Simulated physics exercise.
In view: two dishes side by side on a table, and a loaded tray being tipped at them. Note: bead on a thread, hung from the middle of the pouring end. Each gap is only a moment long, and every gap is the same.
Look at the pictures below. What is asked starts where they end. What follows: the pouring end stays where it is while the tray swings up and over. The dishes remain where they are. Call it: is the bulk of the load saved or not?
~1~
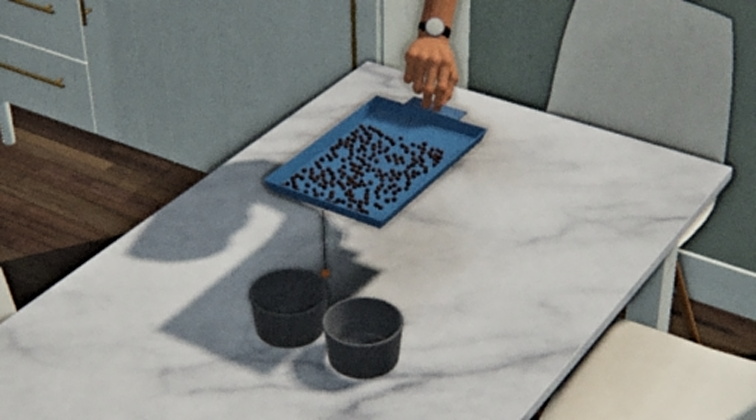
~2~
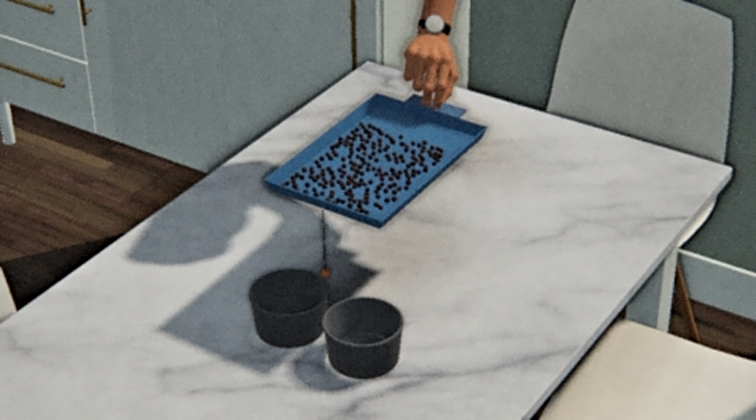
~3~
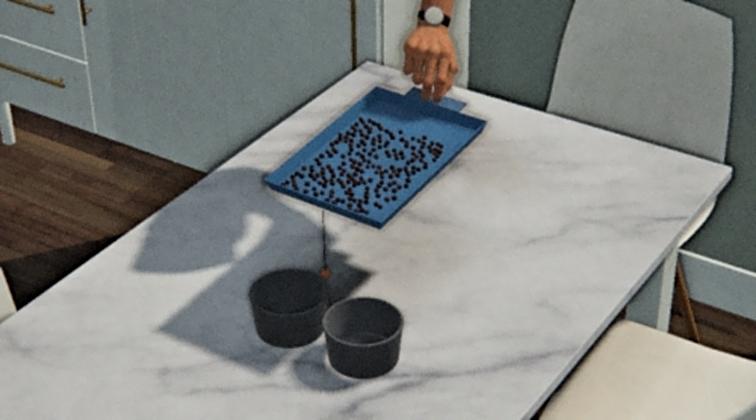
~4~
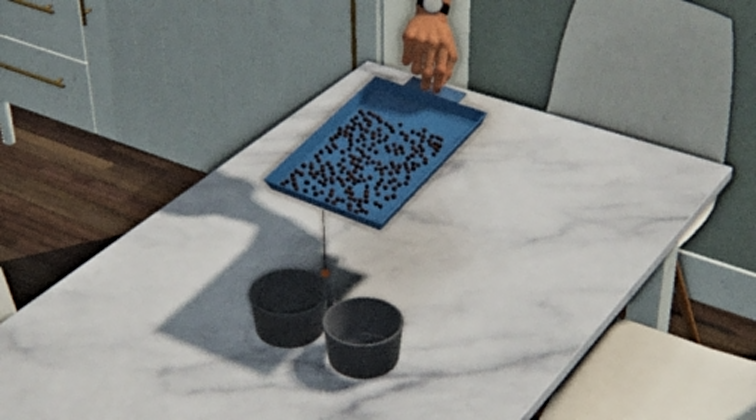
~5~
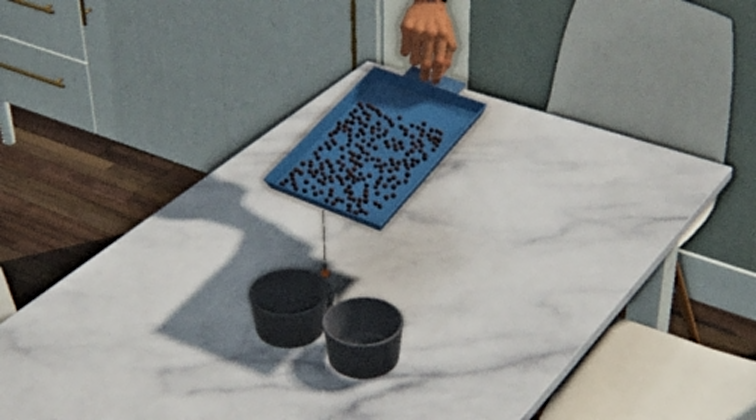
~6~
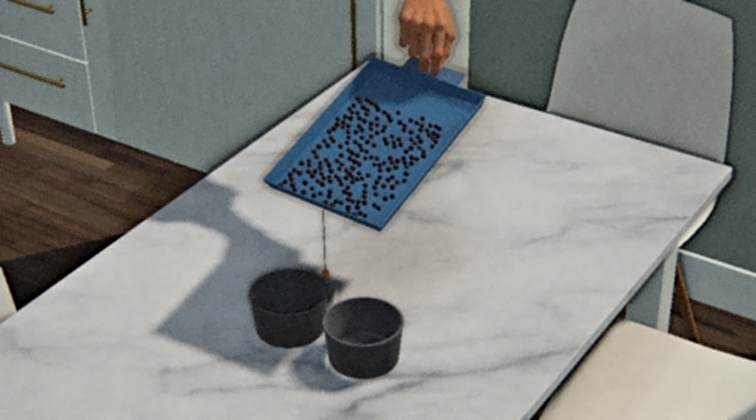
The bulk is saved.
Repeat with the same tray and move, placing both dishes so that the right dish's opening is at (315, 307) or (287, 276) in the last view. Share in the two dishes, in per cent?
Trial 1: 50 percent; trial 2: 0 percent.
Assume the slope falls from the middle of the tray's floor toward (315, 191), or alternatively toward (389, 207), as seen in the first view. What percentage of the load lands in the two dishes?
Lab note: Try one about 50 %, try two 70 %.
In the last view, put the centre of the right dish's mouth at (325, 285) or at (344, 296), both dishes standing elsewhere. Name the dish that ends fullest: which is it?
The first try: The dish on the right. The second: The right dish.
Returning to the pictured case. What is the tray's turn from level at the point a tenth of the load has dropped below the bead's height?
A tilt of roughly 75°.
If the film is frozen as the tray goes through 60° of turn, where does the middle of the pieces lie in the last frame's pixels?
The centre of the load shows up near (343, 206) in the last view.
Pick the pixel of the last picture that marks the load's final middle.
Last view, resting centre - approx. (354, 351).
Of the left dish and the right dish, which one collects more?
The one at right ends up fuller.
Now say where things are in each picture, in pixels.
Corners of the pouring end (271, 179) and (380, 217), level; middle of the load (368, 170), allspice berries; left dish (267, 326); right dish (342, 356); bead on its thread (325, 273), in the first picture.
Corners of the pouring end (271, 179) and (380, 217), level; middle of the load (368, 169), in the second picture.
Corners of the pouring end (271, 179) and (380, 218), tipped barely, lowest at the right corner; middle of the load (368, 167), in the third picture.
Corners of the pouring end (270, 178) and (379, 219), tipped a little, lowest at the right corner; middle of the load (367, 163), in the fourth picture.
Corners of the pouring end (270, 178) and (379, 221), tipped a little, lowest at the right corner; middle of the load (367, 160), in the fifth picture.
Corners of the pouring end (269, 178) and (379, 222), tipped a little, lowest at the right corner; middle of the load (365, 158), about a tenth on the move; left dish (267, 326); right dish (342, 356), in the sixth picture.
Just after the last frame, tray tipped steeply; almost all on the tray; just a few in the right dish; just a few in the left dish; just a few outside both; just a few in the air.
A moment on, tray tipped past a quarter turn; roughly two thirds in the right dish; roughly a quarter in the left dish; about a tenth outside both; about a tenth in the air.
Further on, tray tipped past a quarter turn; roughly two thirds in the right dish; roughly a quarter in the left dish; about a tenth outside both.
When it is over, tray tipped past a quarter turn; roughly two thirds in the right dish; roughly a quarter in the left dish; about a tenth outside both.
